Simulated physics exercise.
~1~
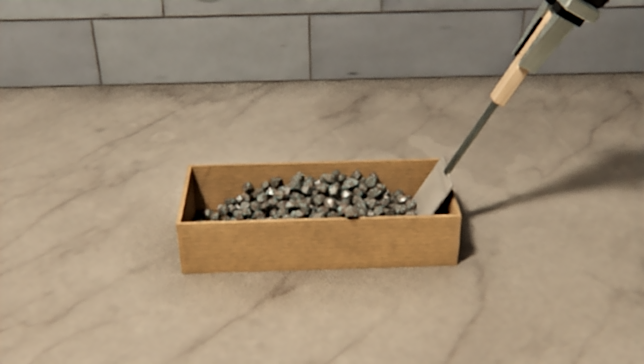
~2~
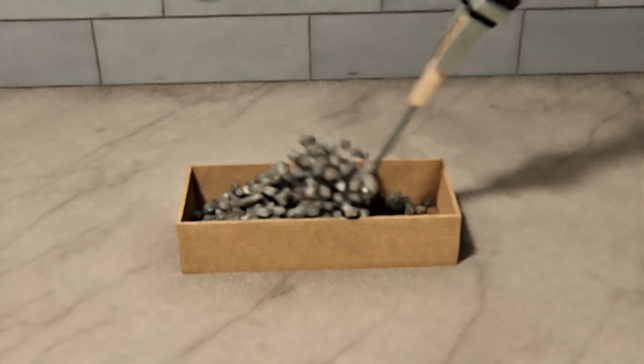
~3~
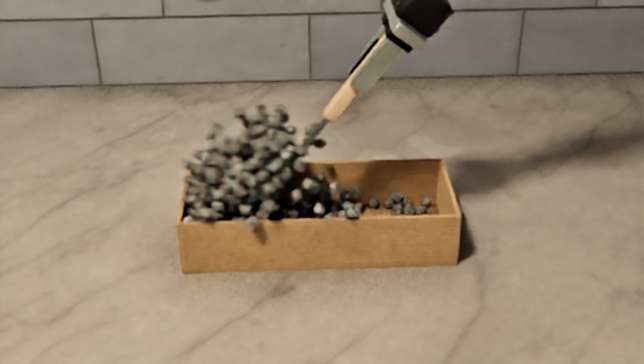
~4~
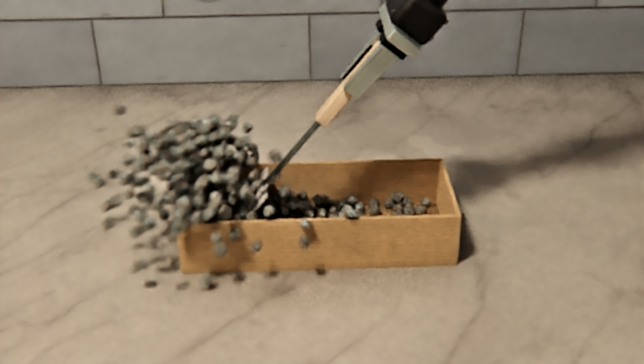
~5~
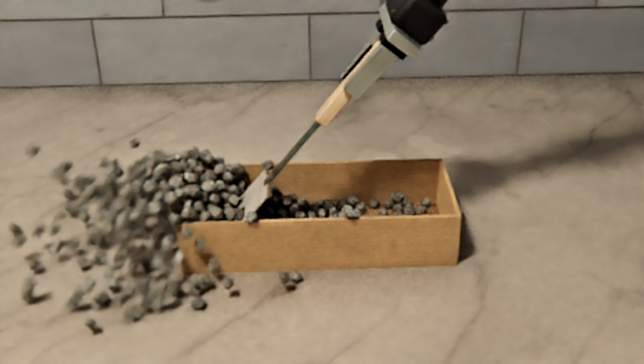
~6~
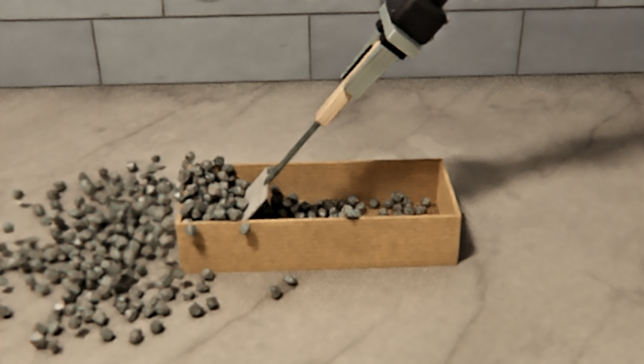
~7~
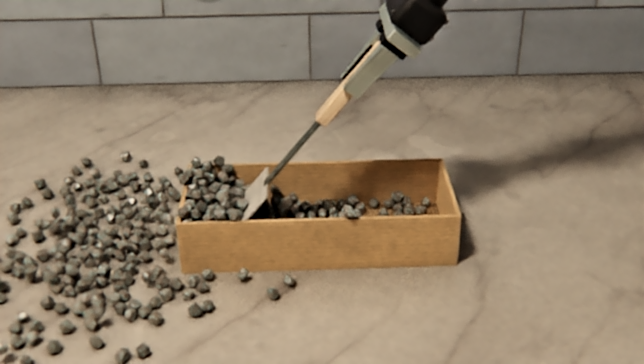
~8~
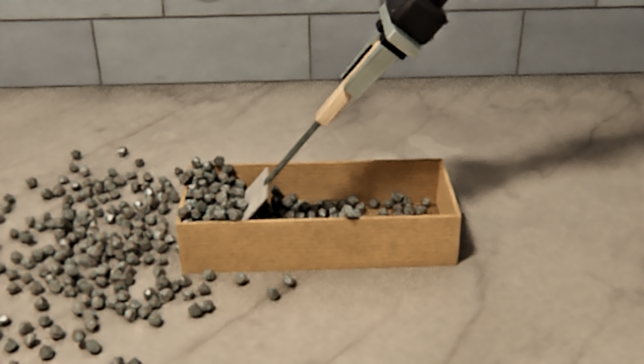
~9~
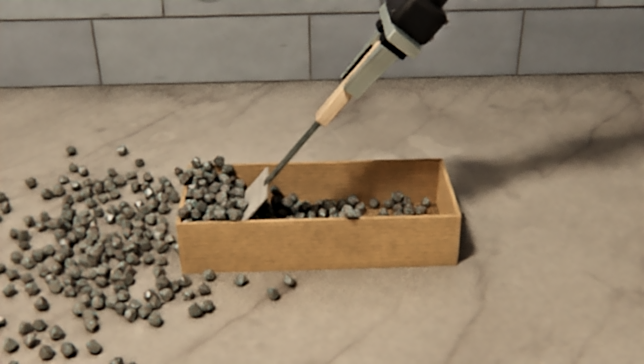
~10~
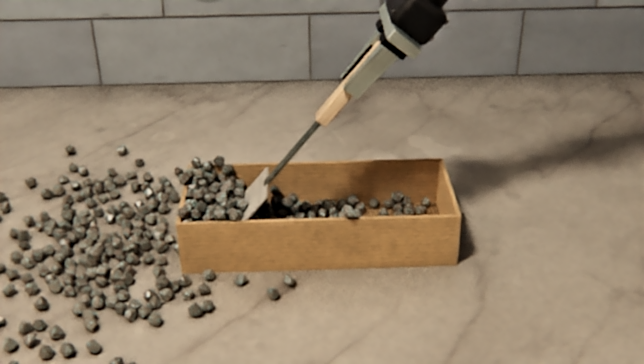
A turner on a robot arm sweeps grey pebbles leftward through a tray, spilling many onto the table before stopping.
